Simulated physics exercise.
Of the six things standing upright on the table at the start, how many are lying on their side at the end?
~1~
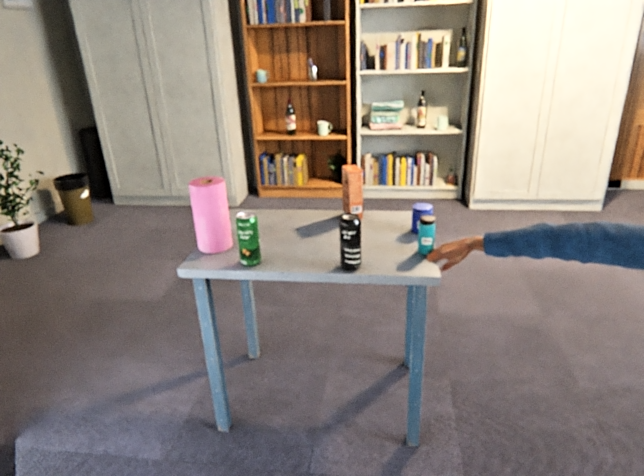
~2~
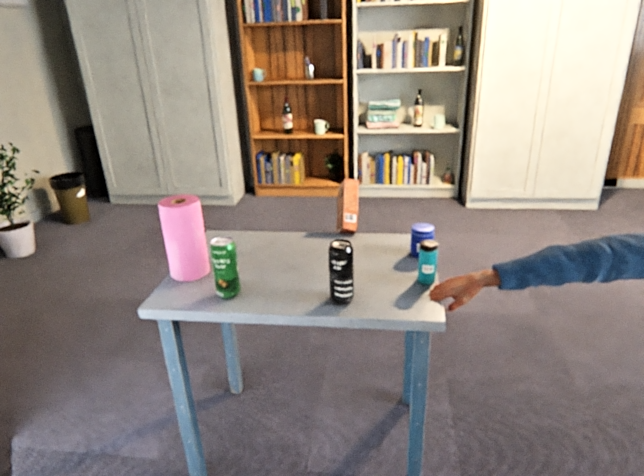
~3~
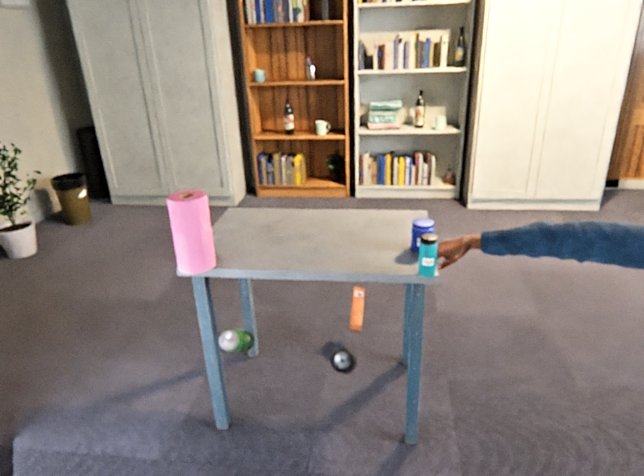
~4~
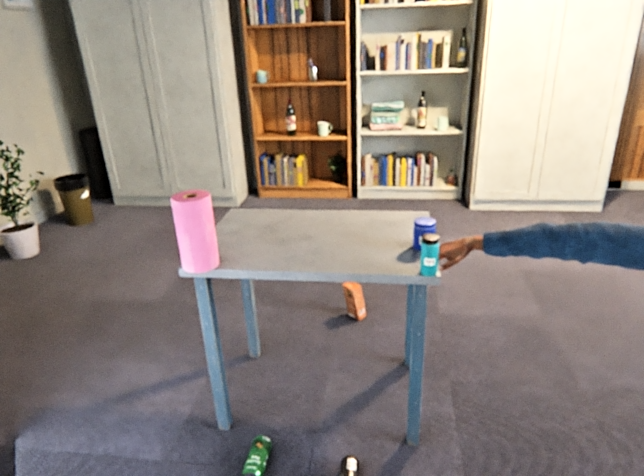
Two of them are lying on their side at the end, the green can and the black can.
